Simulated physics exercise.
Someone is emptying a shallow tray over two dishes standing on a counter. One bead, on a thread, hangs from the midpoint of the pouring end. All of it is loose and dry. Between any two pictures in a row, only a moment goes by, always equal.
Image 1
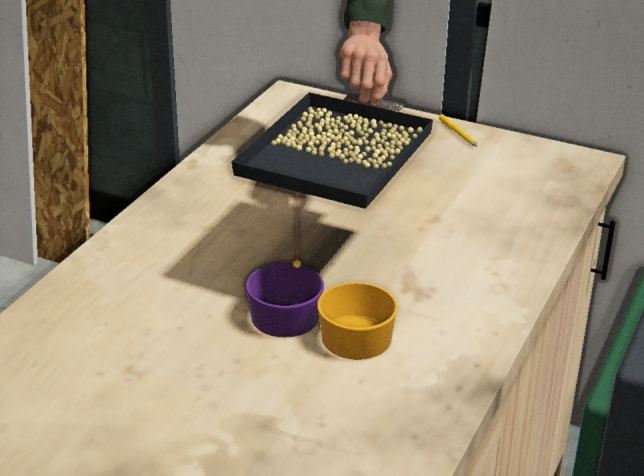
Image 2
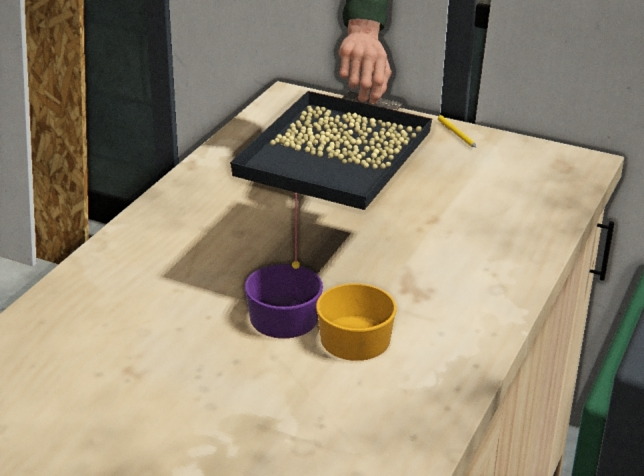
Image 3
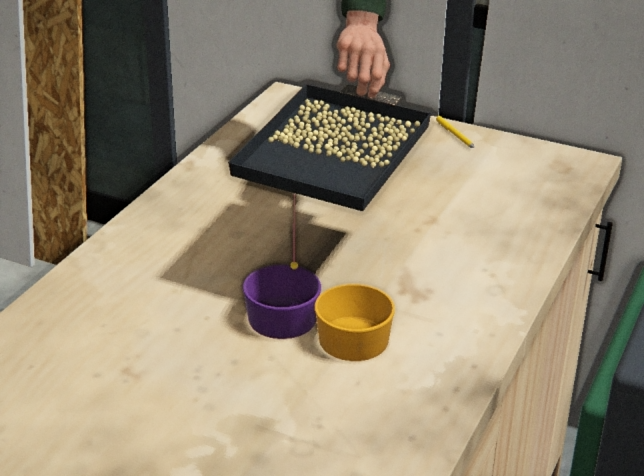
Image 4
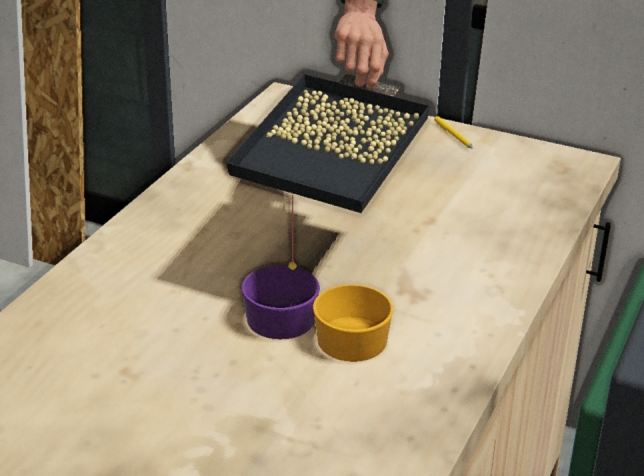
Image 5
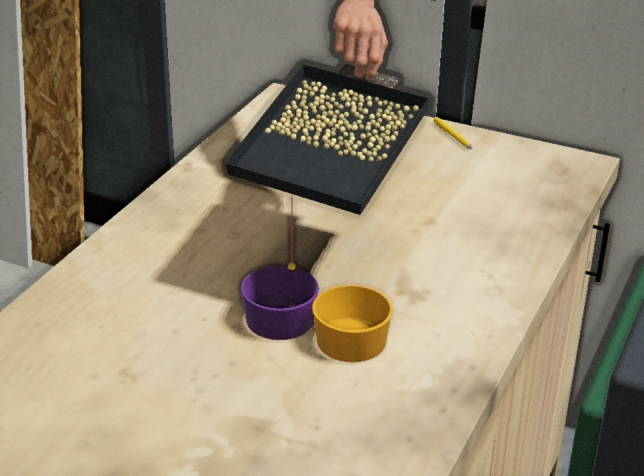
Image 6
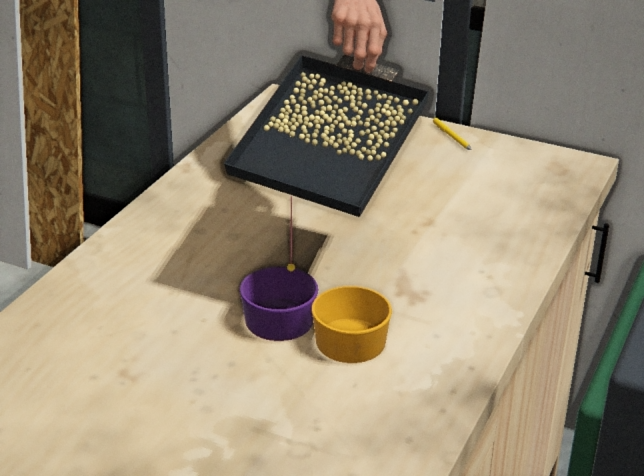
On a wooden counter, a hand gradually tilts a dark tray of soya beans above two dishes.
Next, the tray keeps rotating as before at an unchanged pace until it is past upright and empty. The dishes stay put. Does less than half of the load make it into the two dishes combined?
No - more than half does.
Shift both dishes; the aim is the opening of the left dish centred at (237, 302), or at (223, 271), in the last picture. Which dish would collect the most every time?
The first time it is the dish to the right, and the second time it is the dish to the right.
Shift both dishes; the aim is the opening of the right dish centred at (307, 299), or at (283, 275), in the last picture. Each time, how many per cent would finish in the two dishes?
You'd end up with around 60 per cent and then around 10 per cent.
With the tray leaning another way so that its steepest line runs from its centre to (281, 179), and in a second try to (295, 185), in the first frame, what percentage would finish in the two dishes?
Shares: About 20 in a hundred, then about 50 in a hundred.
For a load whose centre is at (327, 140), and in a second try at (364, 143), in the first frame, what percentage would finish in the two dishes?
Try 1: 90 %; try 2: 90 %.
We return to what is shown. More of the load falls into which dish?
Result: The right of the two takes it.
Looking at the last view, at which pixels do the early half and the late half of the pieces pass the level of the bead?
I'd say around (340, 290) at first, then around (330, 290).
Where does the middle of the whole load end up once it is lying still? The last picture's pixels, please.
Centre at rest, last view: Approx. (338, 335).
Shortly afterwards, tray tipped steeply; all but a few on the tray; only a few in the right dish; only a few outside both; a little in the air.
Next, tray tipped right over; the bulk on the tray; a little in the right dish; only a few in the left dish; only a few outside both; a little in the air.
Some moments later, tray tipped past a quarter turn; near two thirds in the right dish; near a quarter in the left dish; a little outside both.
In the end, tray tipped past a quarter turn; near two thirds in the right dish; near a quarter in the left dish; a little outside both.
